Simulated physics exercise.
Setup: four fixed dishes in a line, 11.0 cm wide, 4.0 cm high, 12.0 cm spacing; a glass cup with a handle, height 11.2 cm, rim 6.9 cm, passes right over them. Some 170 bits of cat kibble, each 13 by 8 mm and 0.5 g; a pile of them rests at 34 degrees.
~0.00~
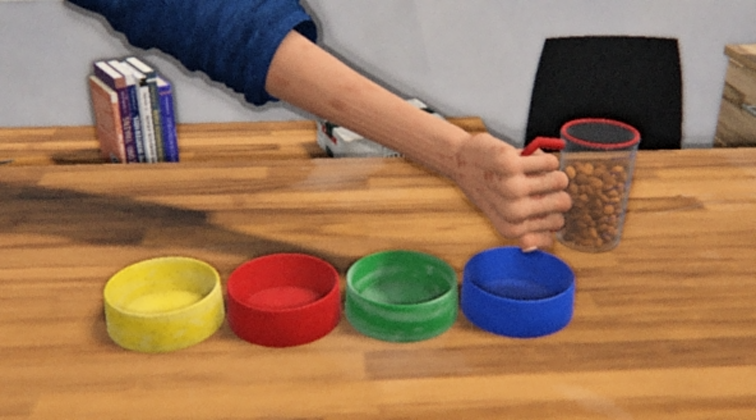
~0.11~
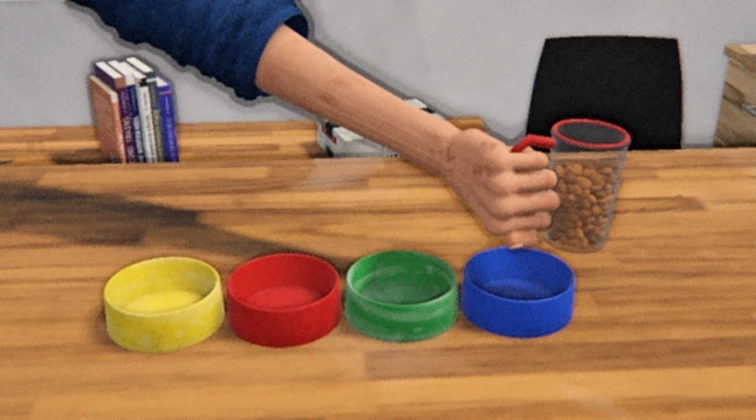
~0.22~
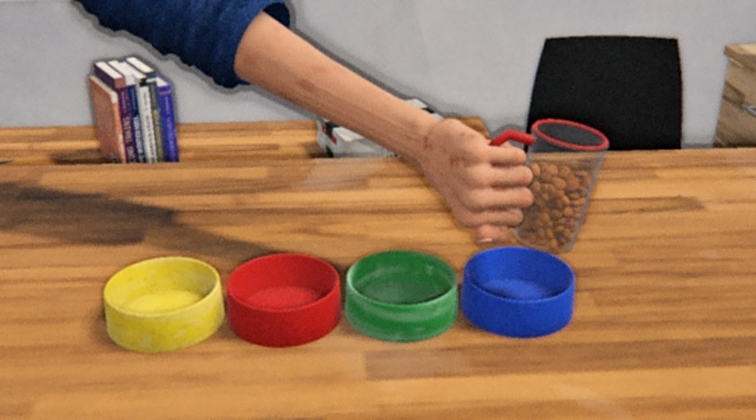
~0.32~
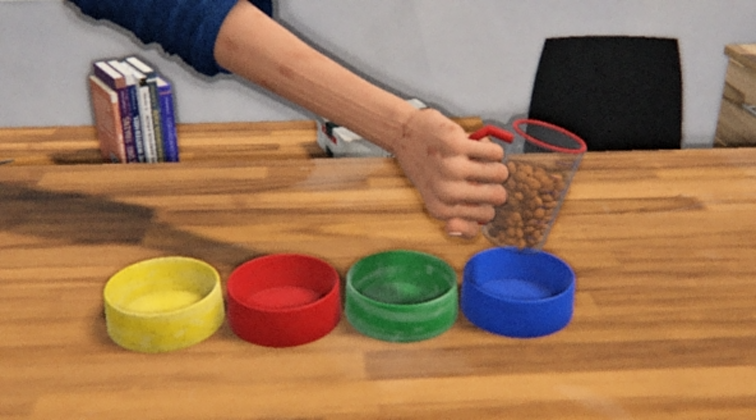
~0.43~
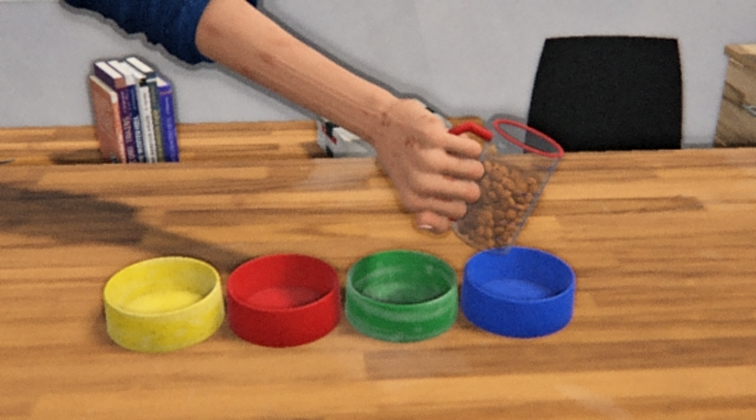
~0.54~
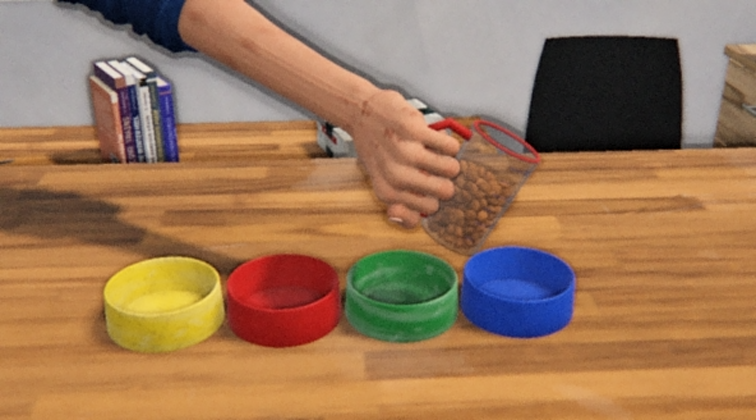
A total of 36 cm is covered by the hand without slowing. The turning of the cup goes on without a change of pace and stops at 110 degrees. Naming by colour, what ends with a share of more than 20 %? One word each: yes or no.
Red: Yes; blue: No; green: No; yellow: No; counter: No.
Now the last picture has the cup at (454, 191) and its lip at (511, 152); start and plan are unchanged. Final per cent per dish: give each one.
Then red 80, blue 0, green 0, and yellow 0.
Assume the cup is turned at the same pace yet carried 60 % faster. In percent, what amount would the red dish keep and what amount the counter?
The shares would then be red 80 and counter 0.
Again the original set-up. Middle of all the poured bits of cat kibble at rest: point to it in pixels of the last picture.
At about (296, 299).
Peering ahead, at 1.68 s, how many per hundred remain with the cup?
Close to 100 in a hundred.
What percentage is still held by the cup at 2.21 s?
Estimate: Some 75 %.
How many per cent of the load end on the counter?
0 %.
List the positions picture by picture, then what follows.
The first picture shows cup at (594, 187), tilt 0 degrees, lip at (636, 132), moved 0.0 cm; middle of the pieces at (594, 205); blue dish at (519, 273); green dish at (402, 277); red dish at (283, 281); yellow dish at (162, 285).
The second picture shows cup at (582, 187), tilt 3 degrees, lip at (626, 134), moved 1.2 cm; middle of the pieces at (581, 205).
The third picture shows cup at (556, 188), tilt 9 degrees, lip at (605, 139), moved 3.7 cm; middle of the pieces at (554, 206).
The fourth picture shows cup at (530, 189), tilt 15 degrees, lip at (583, 144), moved 6.3 cm; middle of the pieces at (526, 207).
The fifth picture shows cup at (504, 189), tilt 21 degrees, lip at (561, 150), moved 8.9 cm; middle of the pieces at (498, 207).
The sixth picture shows cup at (477, 190), tilt 27 degrees, lip at (537, 156), moved 11.5 cm; middle of the pieces at (470, 207); blue dish at (519, 273); green dish at (402, 277); red dish at (283, 281); yellow dish at (162, 285). Its pace works out near 55 degrees a second; the hand travels 24 cm a second.
Then, at 1.22 s, tilt 66 degrees; cup holds 100 %.
Then, at 1.68 s, tilt 92 degrees; cup holds 100 %.
After 2.21 s, tilt 110 degrees; cup holds 75 %, red 25 %.
At rest (3.9 s), red 75 %, blue 0 %, green 0 %, yellow 0 %, counter 0 %, cup 25 %.
